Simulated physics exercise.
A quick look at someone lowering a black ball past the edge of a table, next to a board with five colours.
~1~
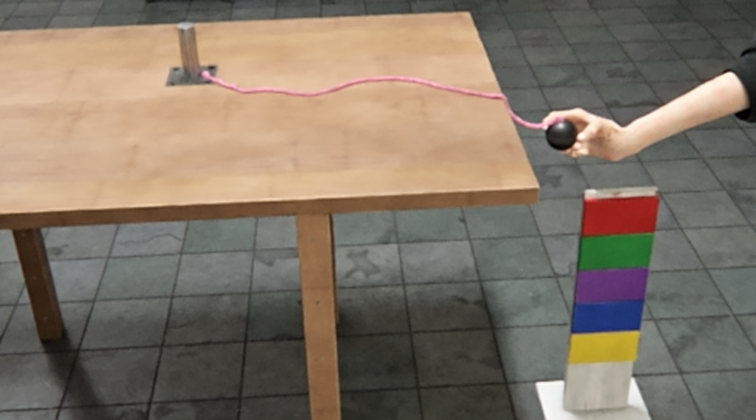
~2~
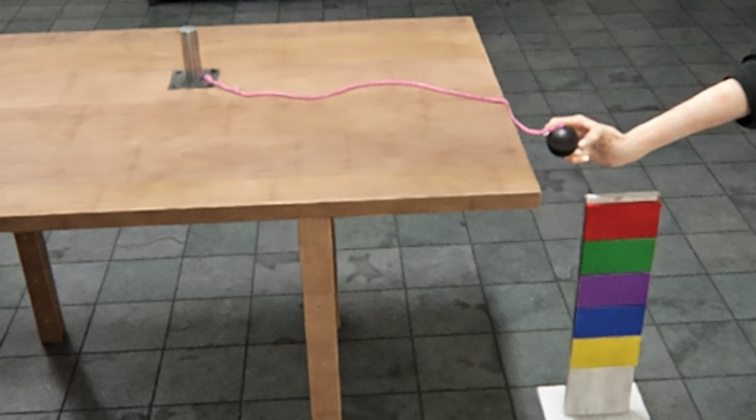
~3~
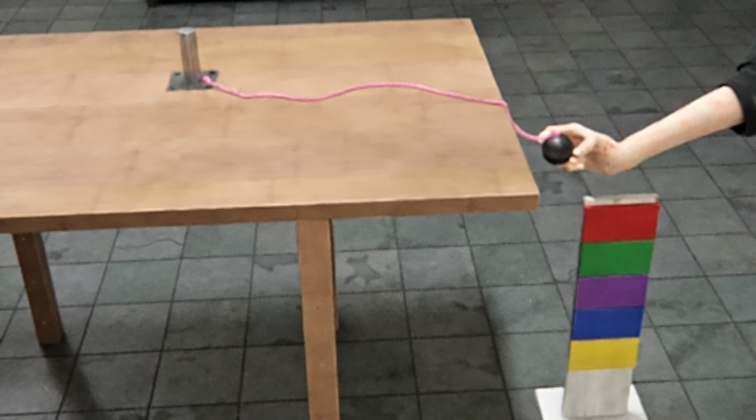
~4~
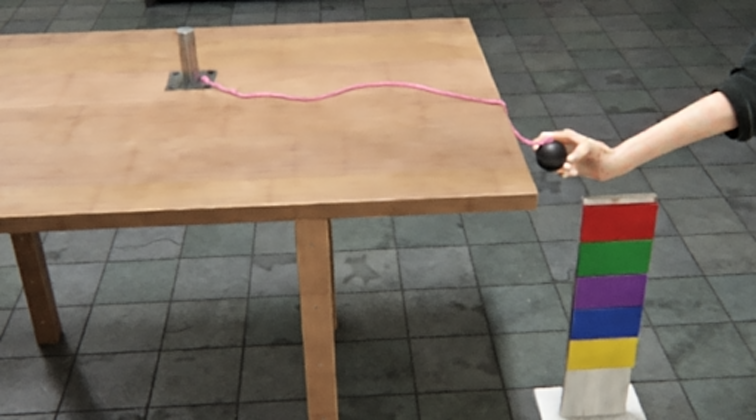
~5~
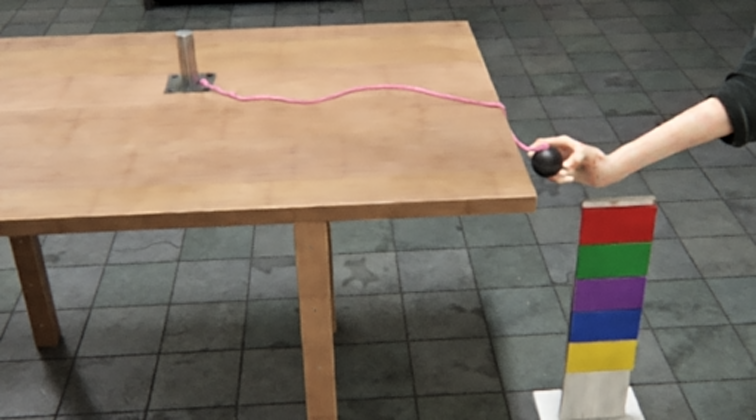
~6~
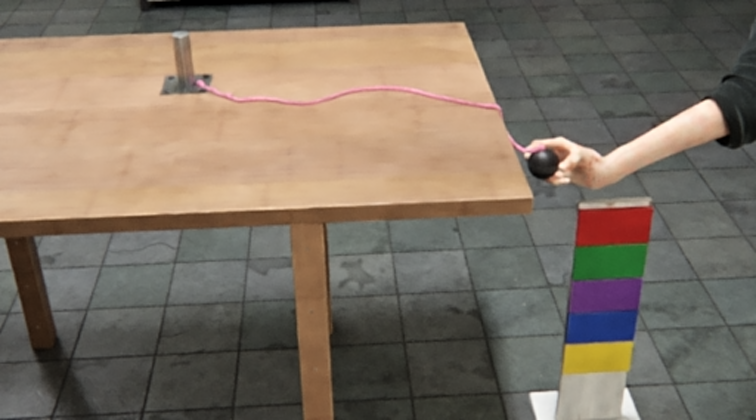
A black ball on a pink cord, held in someone's hand beyond the table's right edge, was lowered slightly and moved a little left, beside a board striped red, green, purple, blue and yellow.
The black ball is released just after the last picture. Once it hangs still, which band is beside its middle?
Its centre hangs level with the red band.
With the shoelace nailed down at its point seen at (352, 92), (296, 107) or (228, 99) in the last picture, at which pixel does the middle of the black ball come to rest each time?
In that order: (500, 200), (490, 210) and (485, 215).
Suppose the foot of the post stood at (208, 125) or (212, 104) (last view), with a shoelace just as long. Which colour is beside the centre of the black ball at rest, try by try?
It would be green; green.
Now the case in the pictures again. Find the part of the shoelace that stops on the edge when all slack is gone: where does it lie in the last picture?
Near (449, 100).
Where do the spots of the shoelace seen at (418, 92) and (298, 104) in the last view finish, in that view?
About (459, 98), and the other about (329, 91).
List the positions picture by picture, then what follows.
The first frame shows black ball (562, 135); red (621, 217); green (617, 253); purple (612, 286); blue (608, 318); yellow (604, 348).
The second frame shows black ball (563, 141); shoelace through (228, 89) (286, 95) (354, 87) (426, 87) (496, 101).
The third frame shows black ball (558, 149).
The fourth frame shows black ball (552, 156); shoelace through (225, 90) (284, 97) (351, 88) (423, 88) (493, 103).
The fifth frame shows black ball (548, 162).
The sixth frame shows black ball (543, 163); shoelace through (220, 95) (279, 101) (347, 93) (418, 92) (488, 107).
Soon after, ball near (470, 220); level with red.
Then, ball near (504, 229); level with red.
At rest, ball near (485, 226); level with red. Its middle rests at the red band.
